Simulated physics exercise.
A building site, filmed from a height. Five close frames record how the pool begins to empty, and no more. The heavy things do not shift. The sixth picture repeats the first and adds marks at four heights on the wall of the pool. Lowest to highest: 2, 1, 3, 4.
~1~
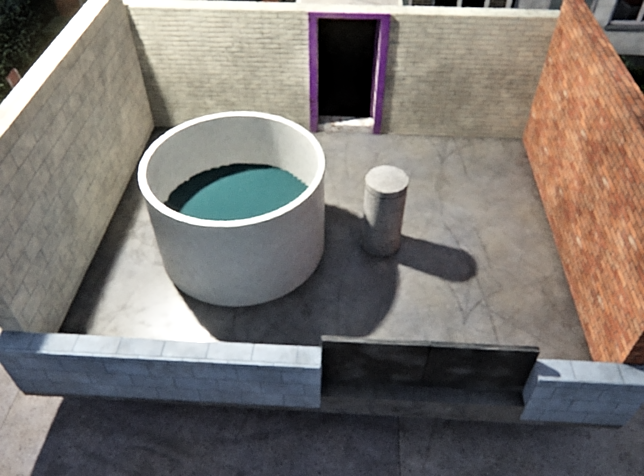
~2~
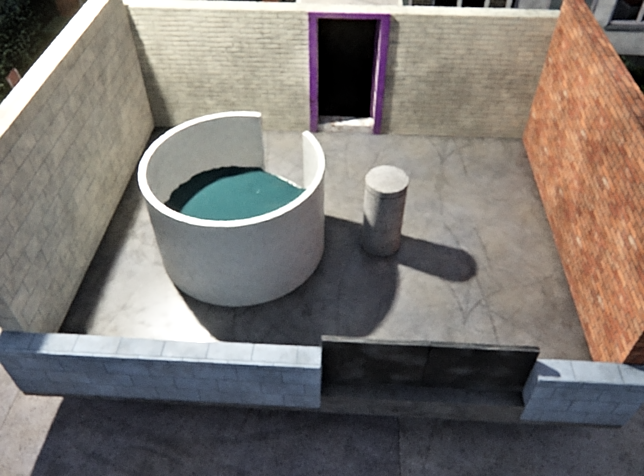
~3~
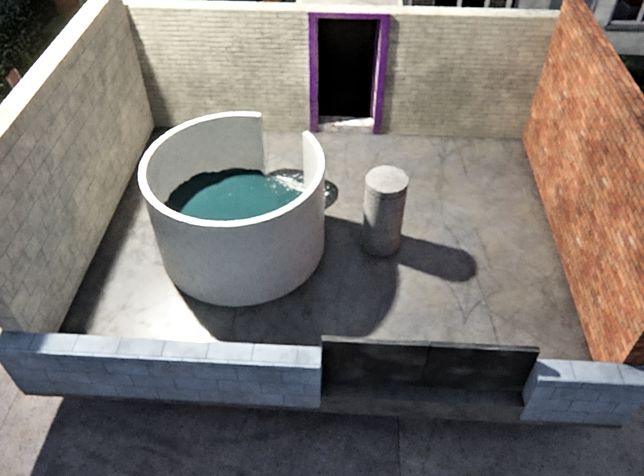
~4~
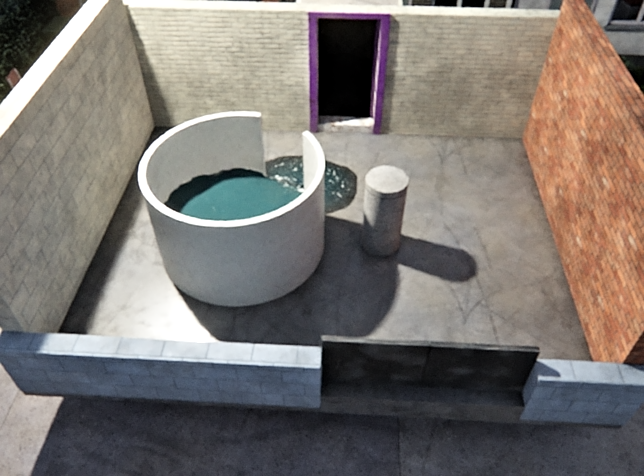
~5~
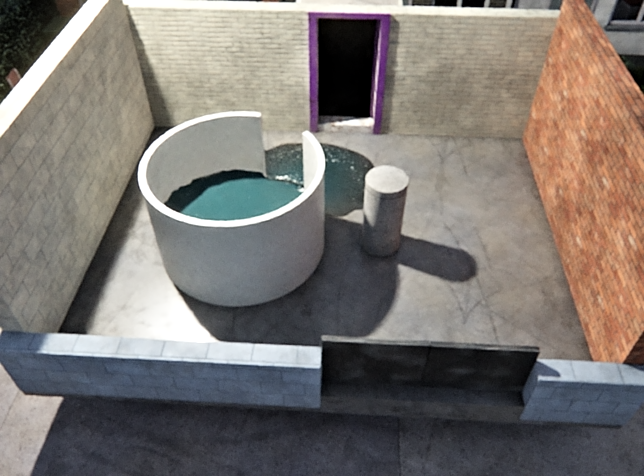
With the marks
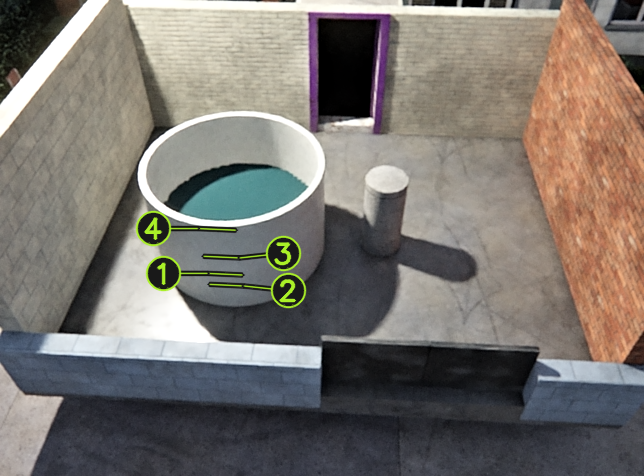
Walled concrete yard seen from above, a gap opening in the round white tank's rim and water spreading behind the short pillar.
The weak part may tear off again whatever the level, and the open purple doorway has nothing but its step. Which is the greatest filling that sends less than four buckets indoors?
Take 2.
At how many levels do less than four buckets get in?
One.
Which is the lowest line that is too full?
1 it is.
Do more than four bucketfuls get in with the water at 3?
Yes, it does.
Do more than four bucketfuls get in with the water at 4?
Yes, that goes wrong.
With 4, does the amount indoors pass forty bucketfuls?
Yes, it does.
On the marked copy, 1 at (224, 274); 2 at (226, 285); 3 at (221, 257); 4 at (216, 229); from the bottom up 2, 1, 3, 4.
For line 1, about 8 bucketfuls get in.
For line 2, a splash gets over, under a bucket.
For line 3, dozens of bucketfuls pour in.
For line 4, dozens of bucketfuls pour in.
